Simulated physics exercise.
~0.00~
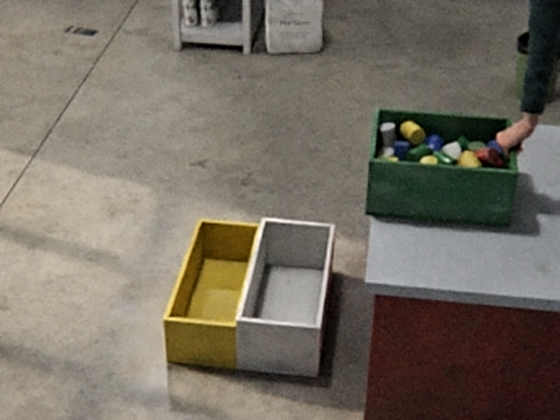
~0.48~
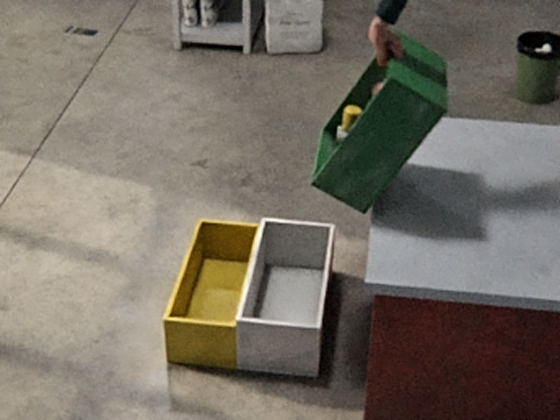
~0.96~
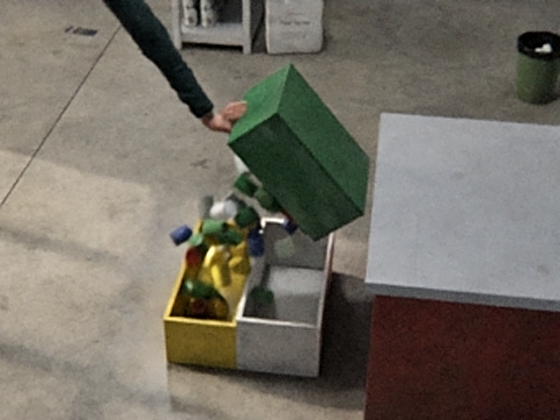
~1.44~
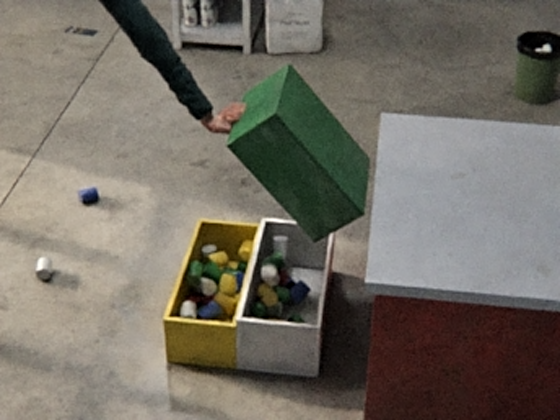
Green crate lifted off a bench by a hand and tipped over, spilling small colourful jars into yellow and white boxes, two landing on the floor.
